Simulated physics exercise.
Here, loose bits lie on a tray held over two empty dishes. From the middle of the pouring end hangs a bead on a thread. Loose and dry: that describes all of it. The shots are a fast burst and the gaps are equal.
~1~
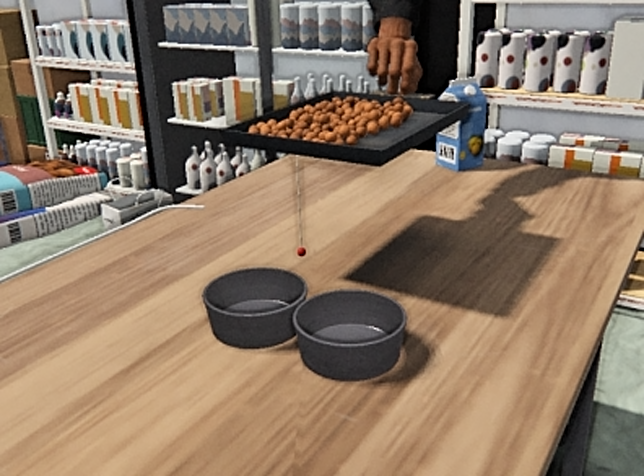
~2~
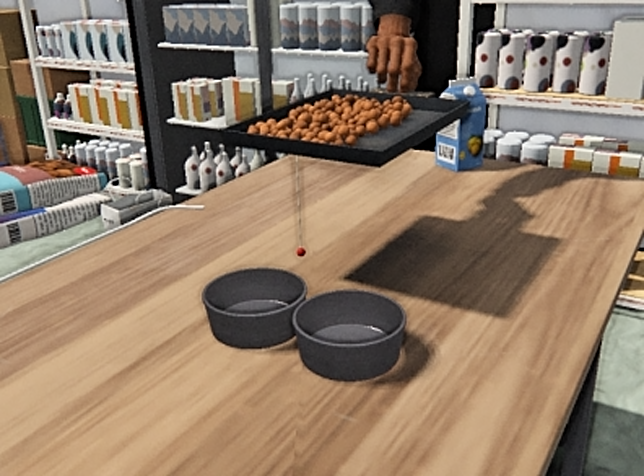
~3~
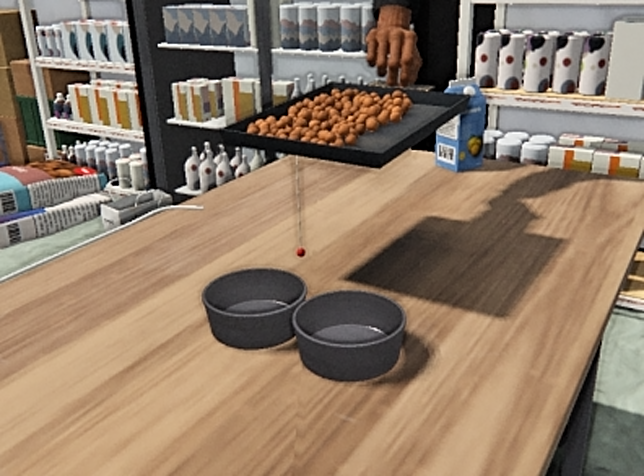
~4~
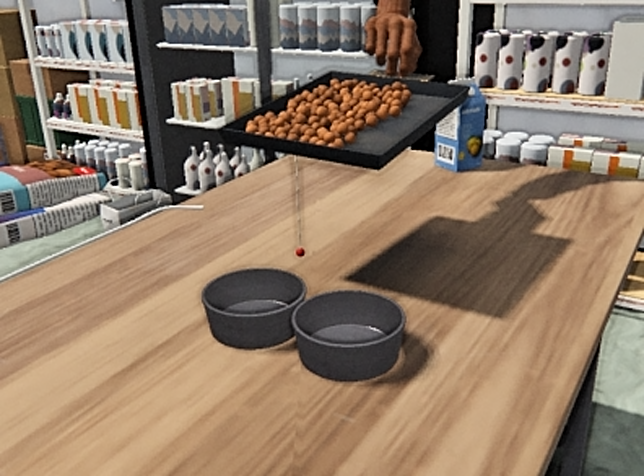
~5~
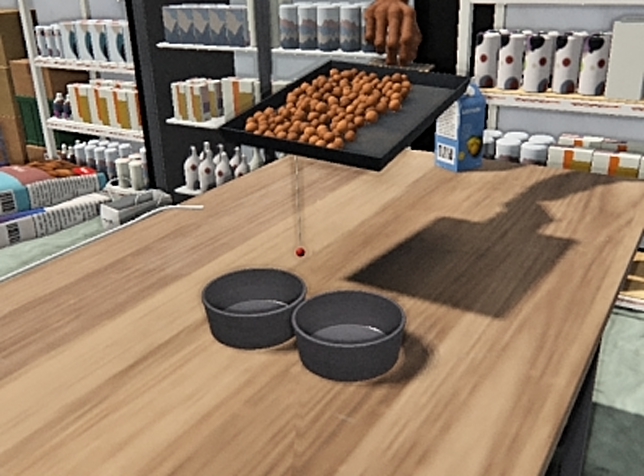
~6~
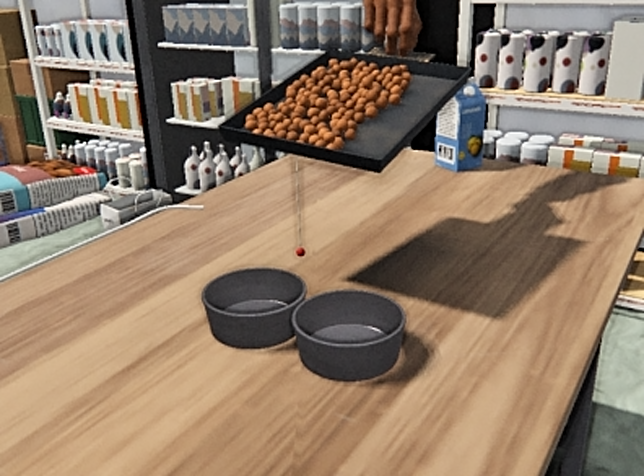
A brown hand at the top holds the far edge of a black tray above a wooden table, seen from slightly above in a storeroom lined with shelves of bottles and cartons. Brown nuts lie on the tray over two empty dark grey dishes, with a red bead hanging from it and a blue carton behind. The tray starts level, then its far side gradually rises, while the camera stays still.
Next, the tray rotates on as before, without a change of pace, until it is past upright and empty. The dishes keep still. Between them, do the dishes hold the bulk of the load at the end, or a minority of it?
Most of it finds a dish.
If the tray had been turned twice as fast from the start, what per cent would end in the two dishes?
Estimate: Some 60%.
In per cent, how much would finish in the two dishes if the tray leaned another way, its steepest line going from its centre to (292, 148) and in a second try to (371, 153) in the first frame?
First case: 40 %; second case: 10 %.
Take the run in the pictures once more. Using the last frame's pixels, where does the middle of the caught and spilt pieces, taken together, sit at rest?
Once nothing moves, the middle sits near (283, 326).
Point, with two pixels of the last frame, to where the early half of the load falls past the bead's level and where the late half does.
I'd say around (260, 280) at first, then around (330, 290).
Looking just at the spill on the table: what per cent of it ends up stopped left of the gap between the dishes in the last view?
Estimate: About 40 per cent.
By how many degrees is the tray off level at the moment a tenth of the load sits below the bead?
Somewhere around 110 degrees.
Shortly afterwards, tray tipped steeply; all but a few on the tray; only a few in the right dish.
Next, tray tipped right over; all but a few on the tray; only a few in the right dish; only a few in the air.
Some moments later, tray tipped past a quarter turn; near a quarter in the right dish; near half in the left dish; near a quarter outside both.
In the end, tray tipped past a quarter turn; near a quarter in the right dish; near half in the left dish; near a quarter outside both.
